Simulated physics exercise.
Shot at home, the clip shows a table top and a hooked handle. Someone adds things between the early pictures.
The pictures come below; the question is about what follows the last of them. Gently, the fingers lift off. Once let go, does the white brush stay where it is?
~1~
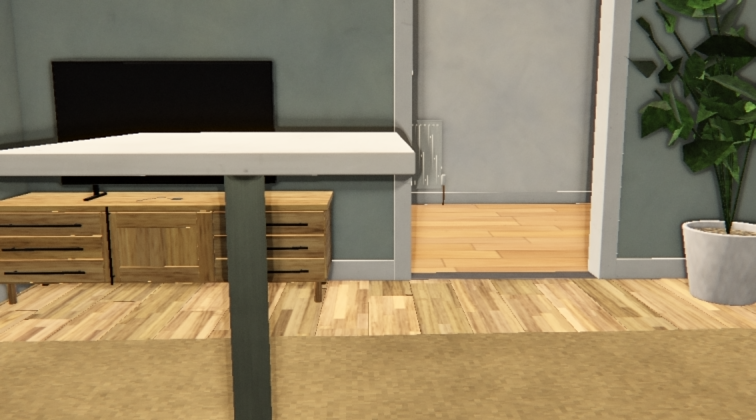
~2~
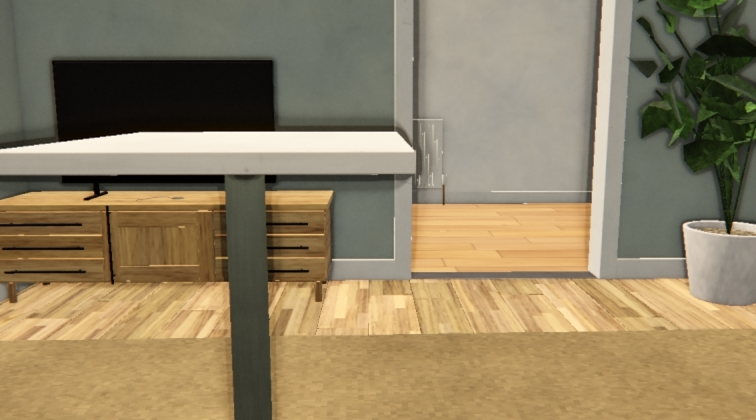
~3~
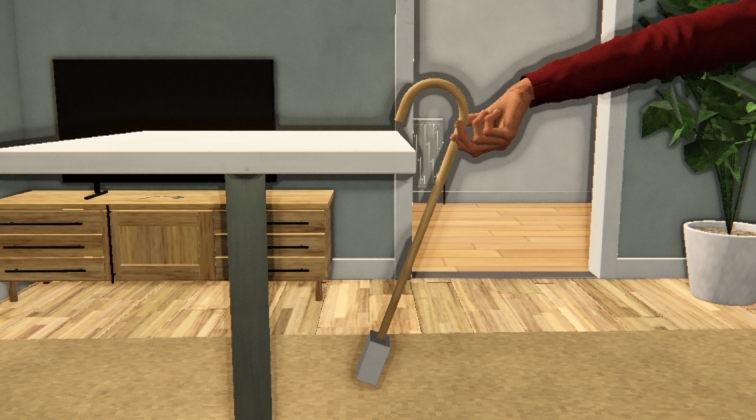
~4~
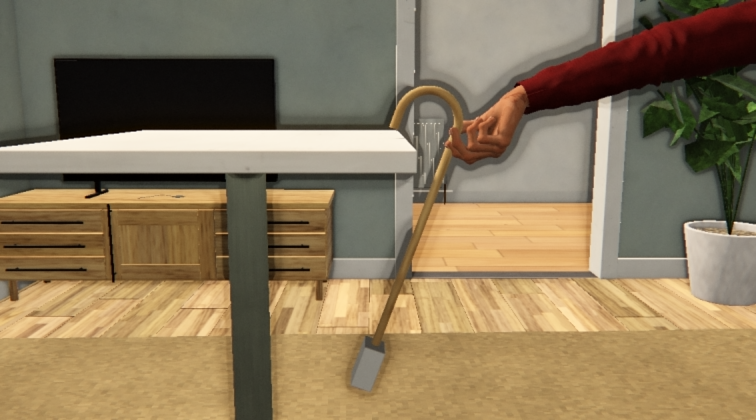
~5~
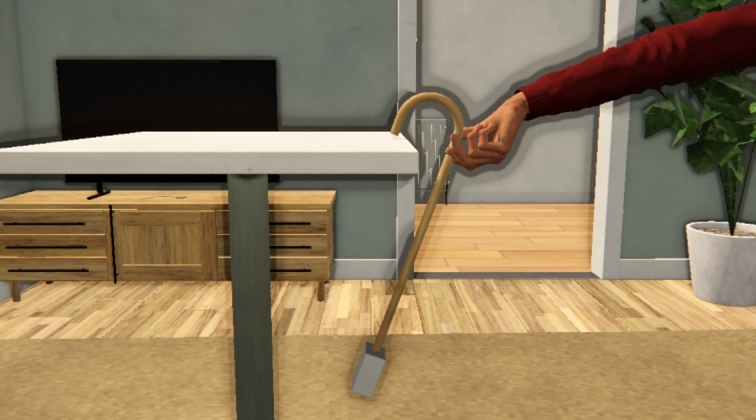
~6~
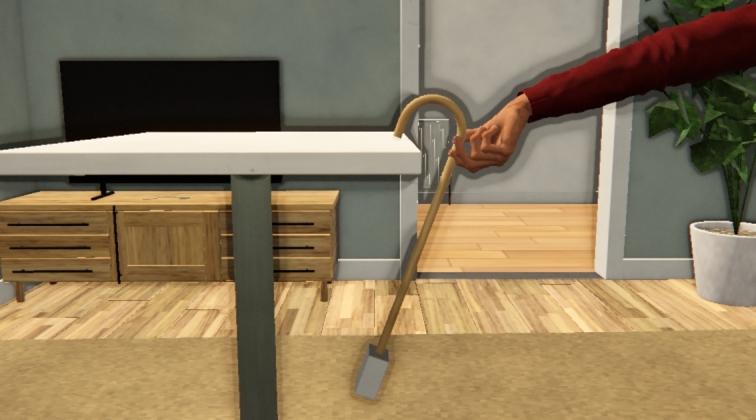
Yes.
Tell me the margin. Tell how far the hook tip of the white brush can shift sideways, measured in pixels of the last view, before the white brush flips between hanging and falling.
Right, by roughly 12 pixels.
Then, 0.32 s later than the last frame, white brush at rest near (393, 245).
When it is over, the white brush stays hooked on the edge, near (393, 245).
